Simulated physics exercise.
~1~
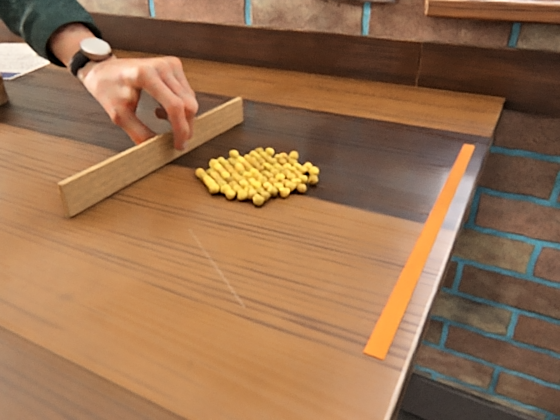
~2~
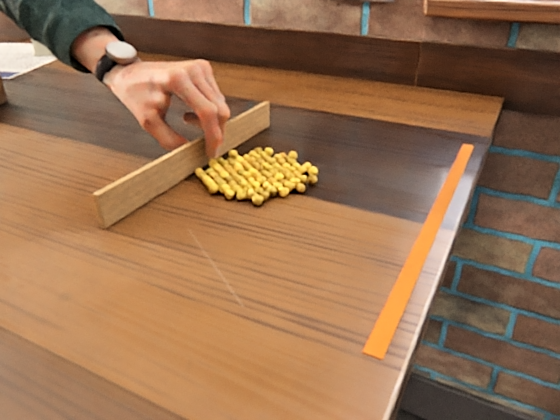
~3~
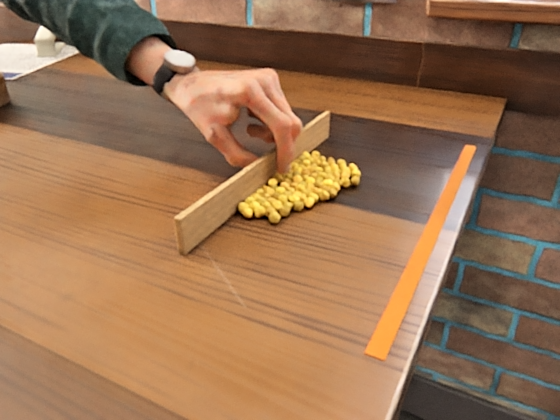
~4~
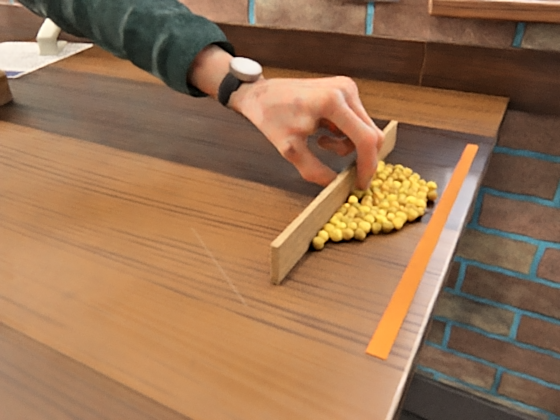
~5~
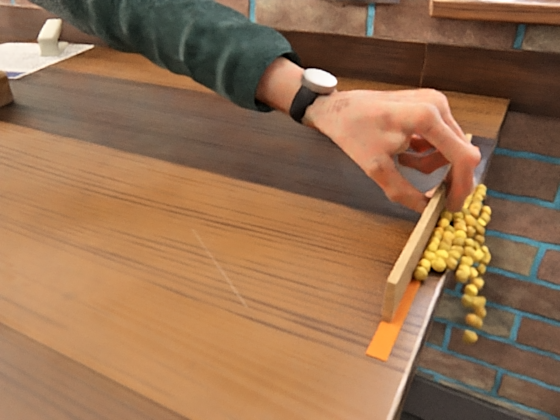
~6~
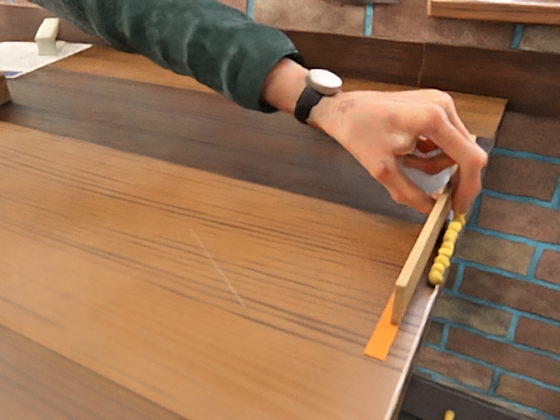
On a wooden table beside a brick wall, a hand wearing a watch pushes an upright wooden strip rightward, sweeping a patch of small yellow pieces toward the edge. The strip stops at the orange tape as most of the pieces spill over, leaving a few along the edge.
